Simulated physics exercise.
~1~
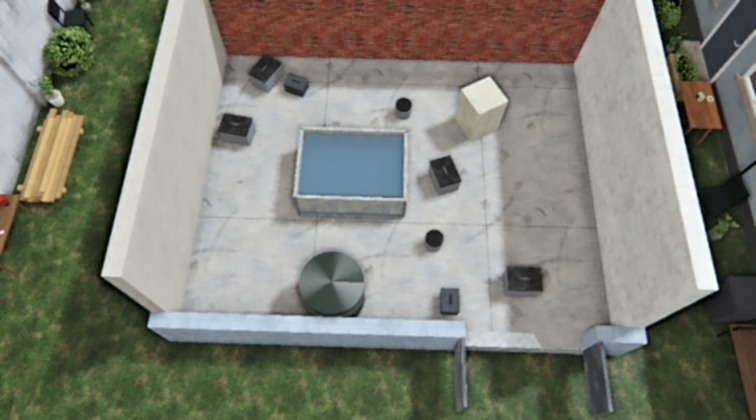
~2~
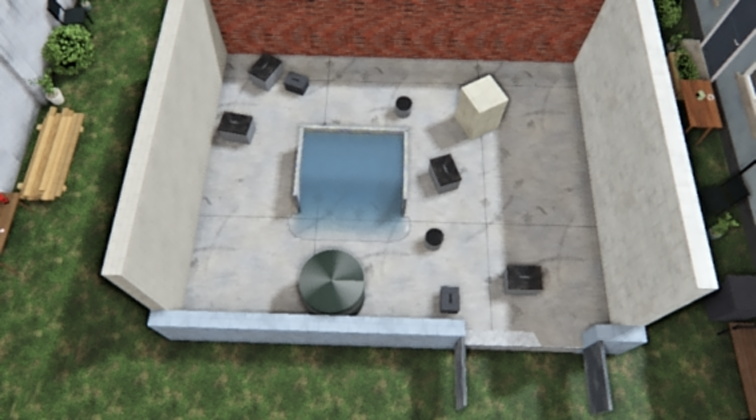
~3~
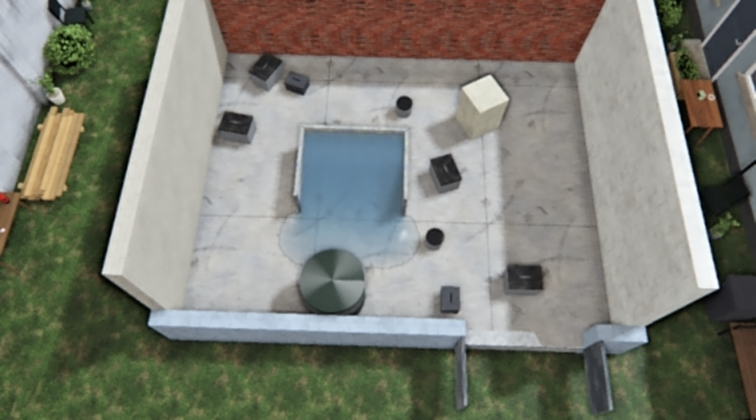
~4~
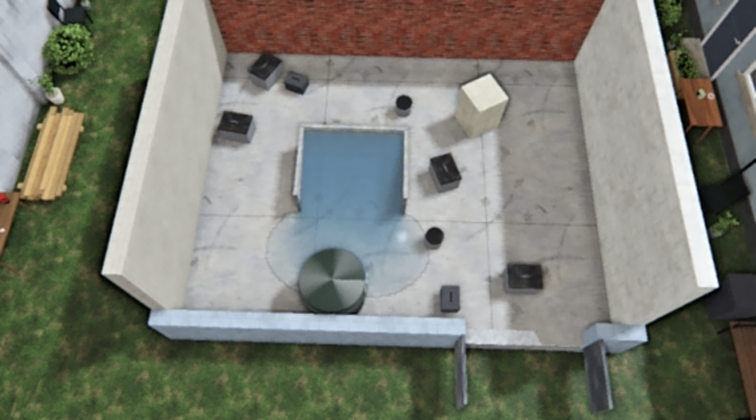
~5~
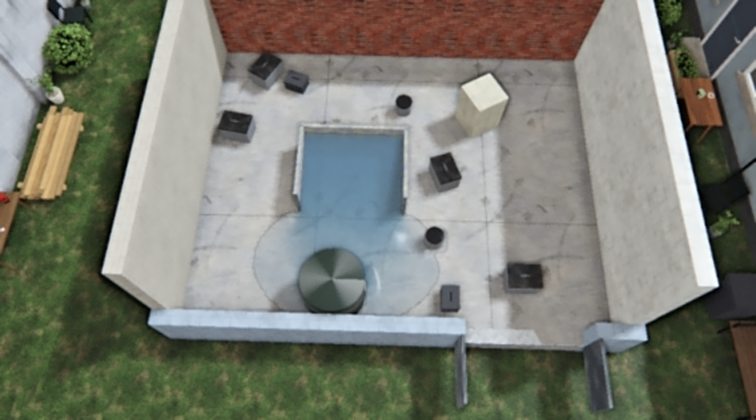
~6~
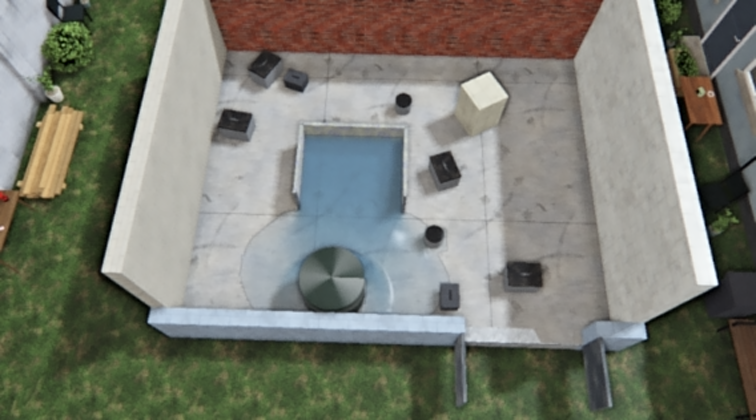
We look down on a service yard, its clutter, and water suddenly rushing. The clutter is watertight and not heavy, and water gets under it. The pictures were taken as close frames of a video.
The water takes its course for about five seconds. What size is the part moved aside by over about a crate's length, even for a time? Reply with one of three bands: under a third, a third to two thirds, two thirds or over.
A third to two thirds.
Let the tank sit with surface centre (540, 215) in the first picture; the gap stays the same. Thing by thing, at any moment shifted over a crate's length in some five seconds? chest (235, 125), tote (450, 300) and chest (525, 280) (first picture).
Object by object: Below the mark, over the mark, over the mark.
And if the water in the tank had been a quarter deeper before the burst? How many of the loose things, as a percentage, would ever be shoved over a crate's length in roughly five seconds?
I reckon 80 per cent of the loose things.
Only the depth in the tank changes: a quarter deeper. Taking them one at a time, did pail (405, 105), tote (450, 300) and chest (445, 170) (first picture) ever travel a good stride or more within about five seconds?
One: Stayed below the mark. Two: Passed the mark. Three: Stayed below the mark.
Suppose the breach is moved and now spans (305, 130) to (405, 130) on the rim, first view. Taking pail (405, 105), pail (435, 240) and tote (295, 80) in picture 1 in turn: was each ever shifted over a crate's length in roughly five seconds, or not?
Lab note - in sequence: Made it that far; never that far; made it that far.
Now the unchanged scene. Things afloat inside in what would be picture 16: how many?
That adds up to 0.
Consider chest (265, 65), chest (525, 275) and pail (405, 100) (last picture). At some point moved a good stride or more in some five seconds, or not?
Item one stayed under the mark, item two went the distance, item three stayed under the mark.
A moment on, 0 of 8 are well off their spots; 0 afloat.
Next, 2 of 8 are well off their spots; 0 afloat.
Later, 3 of 8 are well off their spots; 1 afloat.
In the end, 4 of 8 are well off their spots, and 4 have been at some point; 2 afloat.
